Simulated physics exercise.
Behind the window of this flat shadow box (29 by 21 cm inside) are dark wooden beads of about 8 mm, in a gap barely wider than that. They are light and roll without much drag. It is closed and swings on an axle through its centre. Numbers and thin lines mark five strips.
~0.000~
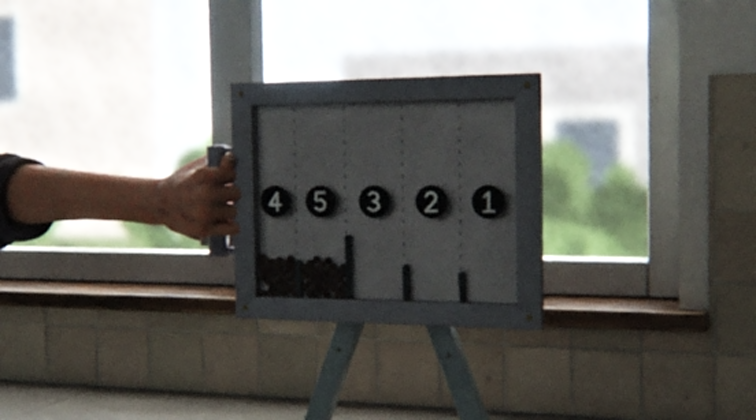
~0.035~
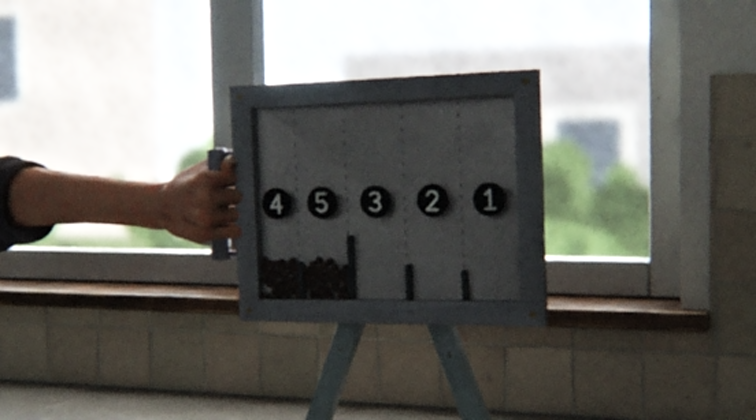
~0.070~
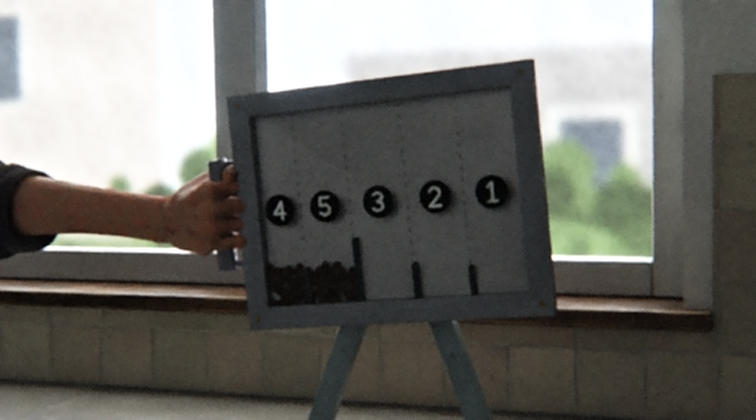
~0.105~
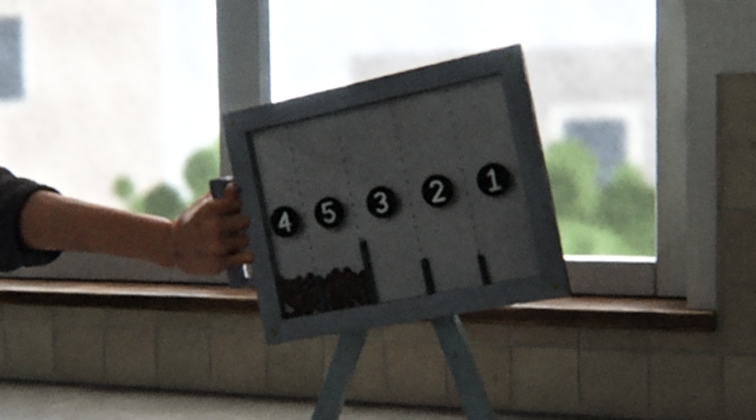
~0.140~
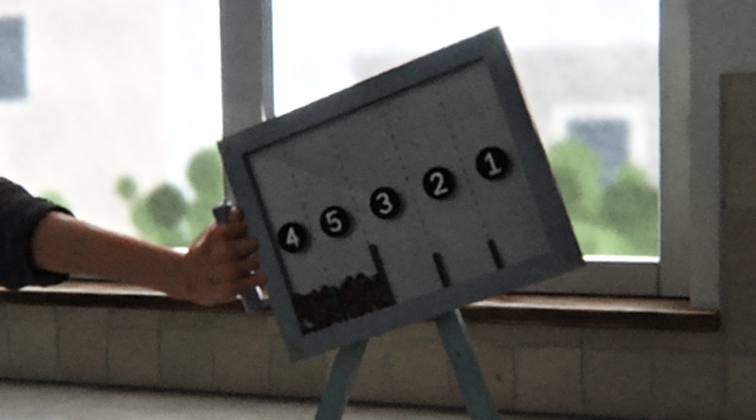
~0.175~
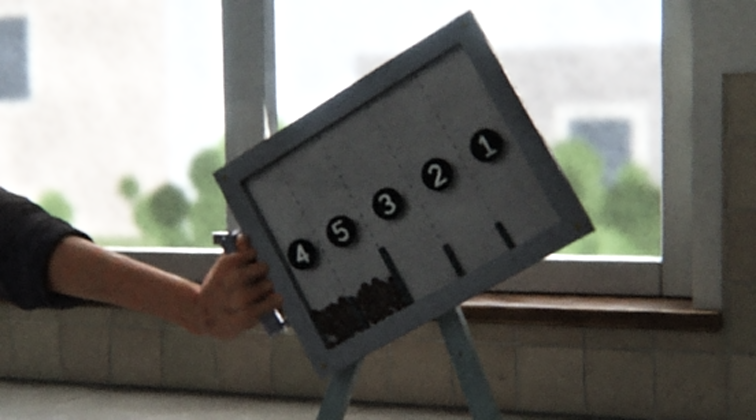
A hand at the left edge of a framed board with numbered black discs turned it anticlockwise on its stand, slightly at first and then more steeply, while dark beads shifted in the lower left corner.
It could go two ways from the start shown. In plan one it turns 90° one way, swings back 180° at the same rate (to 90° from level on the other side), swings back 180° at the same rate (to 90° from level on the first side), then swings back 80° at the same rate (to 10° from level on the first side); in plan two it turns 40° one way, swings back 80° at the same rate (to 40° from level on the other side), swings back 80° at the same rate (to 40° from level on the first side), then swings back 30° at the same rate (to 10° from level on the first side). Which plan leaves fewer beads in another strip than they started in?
Plan two.
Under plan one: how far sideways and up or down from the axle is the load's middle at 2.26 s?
About 2 cm right and 11 cm below.
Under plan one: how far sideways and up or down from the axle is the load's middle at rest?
About 5 cm left and 10 cm below.
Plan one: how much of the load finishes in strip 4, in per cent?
Roughly 40 per cent.
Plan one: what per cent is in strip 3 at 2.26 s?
About 10 per cent.
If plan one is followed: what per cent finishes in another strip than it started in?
Roughly 50 per cent.
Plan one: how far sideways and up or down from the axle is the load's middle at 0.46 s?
Some 8 cm right and 10 cm below.
Plan one. By 0.46 s, it stands 90° anticlockwise; no. 4, 50 %, no. 5, 50 %; 0 % have changed strip.
By 2.26 s, it stands 50° anticlockwise; no. 1, 5 %, no. 2, 10 %, no. 3, 10 %, no. 4, 40 %, no. 5, 35 %; 50 % have changed strip.
By 2.47 s, it stands 10° anticlockwise; no. 1, 5 %, no. 2, 10 %, no. 3, 10 %, no. 4, 40 %, no. 5, 35 %; 50 % have changed strip.
All still by 2.9 s, it stands 10° anticlockwise; no. 1, 5 %, no. 2, 10 %, no. 3, 10 %, no. 4, 40 %, no. 5, 35 %; 50 % have changed strip.
Plan two would end with no. 1, 0 %, no. 2, 0 %, no. 3, 0 %, no. 4, 45 %, no. 5, 55 %; 0 % have changed strip.
